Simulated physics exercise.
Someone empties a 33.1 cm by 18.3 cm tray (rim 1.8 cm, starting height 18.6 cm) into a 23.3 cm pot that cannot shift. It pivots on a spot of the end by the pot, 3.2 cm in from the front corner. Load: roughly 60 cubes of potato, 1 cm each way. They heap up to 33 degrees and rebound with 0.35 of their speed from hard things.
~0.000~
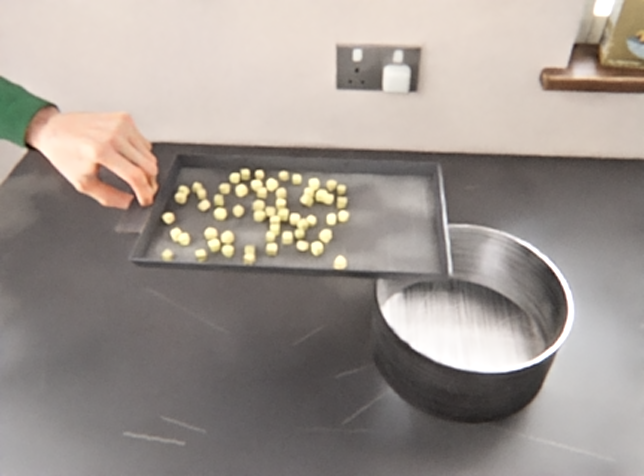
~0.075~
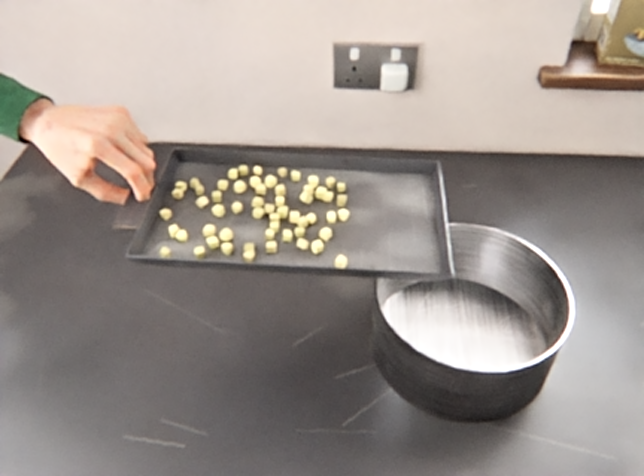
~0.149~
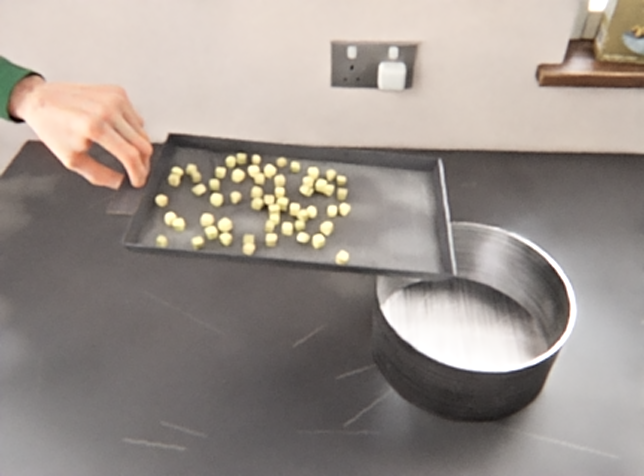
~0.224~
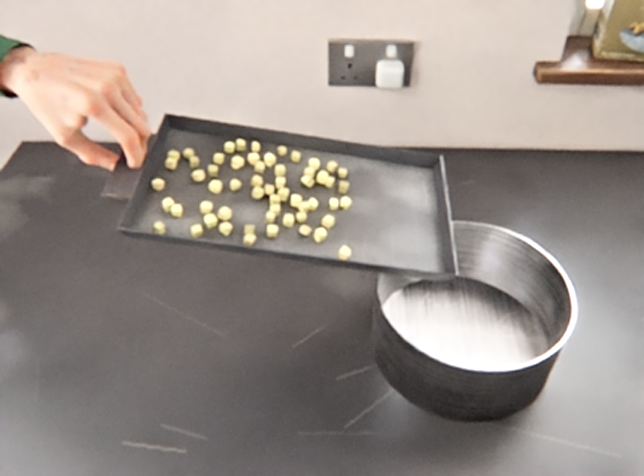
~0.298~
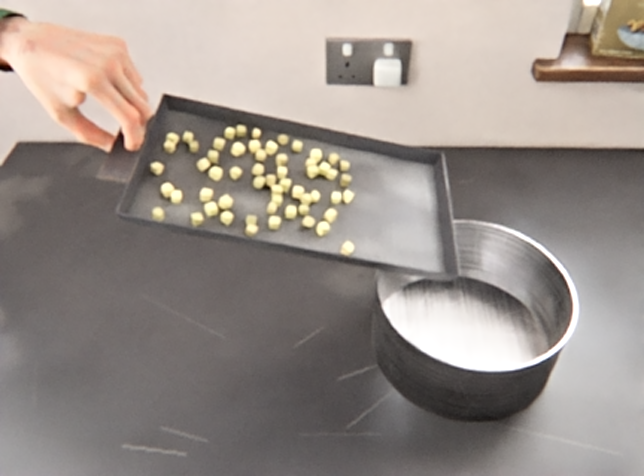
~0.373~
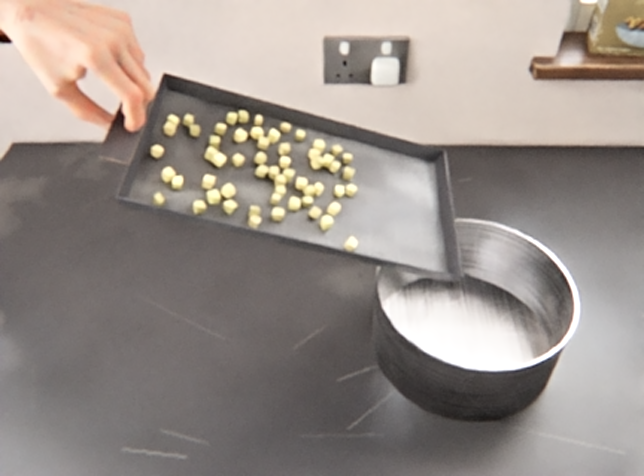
On a dark kitchen worktop, a hand raising the left end of a tray of small pale cubes beside a metal pot.
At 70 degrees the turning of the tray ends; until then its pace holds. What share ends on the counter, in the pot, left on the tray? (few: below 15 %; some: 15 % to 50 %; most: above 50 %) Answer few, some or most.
Counter few, pot most, tray some.
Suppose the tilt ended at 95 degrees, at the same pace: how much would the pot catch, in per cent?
It would be near 95 per cent.
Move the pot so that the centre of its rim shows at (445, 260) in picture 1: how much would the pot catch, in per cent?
Some 50 per cent.
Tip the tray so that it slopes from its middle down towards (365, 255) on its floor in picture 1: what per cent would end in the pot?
Some 55 per cent.
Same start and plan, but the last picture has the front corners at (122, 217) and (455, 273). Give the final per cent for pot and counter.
Pot 65, counter 5.
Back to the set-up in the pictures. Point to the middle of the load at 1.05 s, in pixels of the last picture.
At about (481, 267).
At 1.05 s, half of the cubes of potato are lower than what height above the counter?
Roughly 18 cm.
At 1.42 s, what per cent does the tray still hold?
Some 25 per cent of the load.
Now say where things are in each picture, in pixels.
In the first frame, tray tilt 0 degrees, front corners at (136, 255) and (445, 270); middle of the pieces at (260, 216); pot at (471, 289).
In the second frame, tray tilt 1 degrees, front corners at (133, 252) and (447, 270); middle of the pieces at (259, 213).
In the third frame, tray tilt 5 degrees, front corners at (129, 240) and (449, 270), lowest corner right front; middle of the pieces at (258, 204).
In the fourth frame, tray tilt 10 degrees, front corners at (126, 225) and (452, 271), lowest corner right front; middle of the pieces at (258, 193).
In the fifth frame, tray tilt 14 degrees, front corners at (124, 210) and (454, 271), lowest corner right front; middle of the pieces at (260, 182).
In the sixth frame, tray tilt 19 degrees, front corners at (124, 194) and (457, 272), lowest corner right front; middle of the pieces at (263, 171); pot at (475, 285). Its pace works out near 60 degrees a second.
After 0.78 s, tilt 44 degrees; the tray holds 100 %, the pot 0 %.
Then, at 1.05 s, tilt 60 degrees; the tray holds 50 %, the pot 15 %.
After 1.42 s, tilt 70 degrees; the tray holds 25 %, the pot 70 %.
In the end, at 2.3 s, counter 0 %, pot 75 %, tray 25 %.
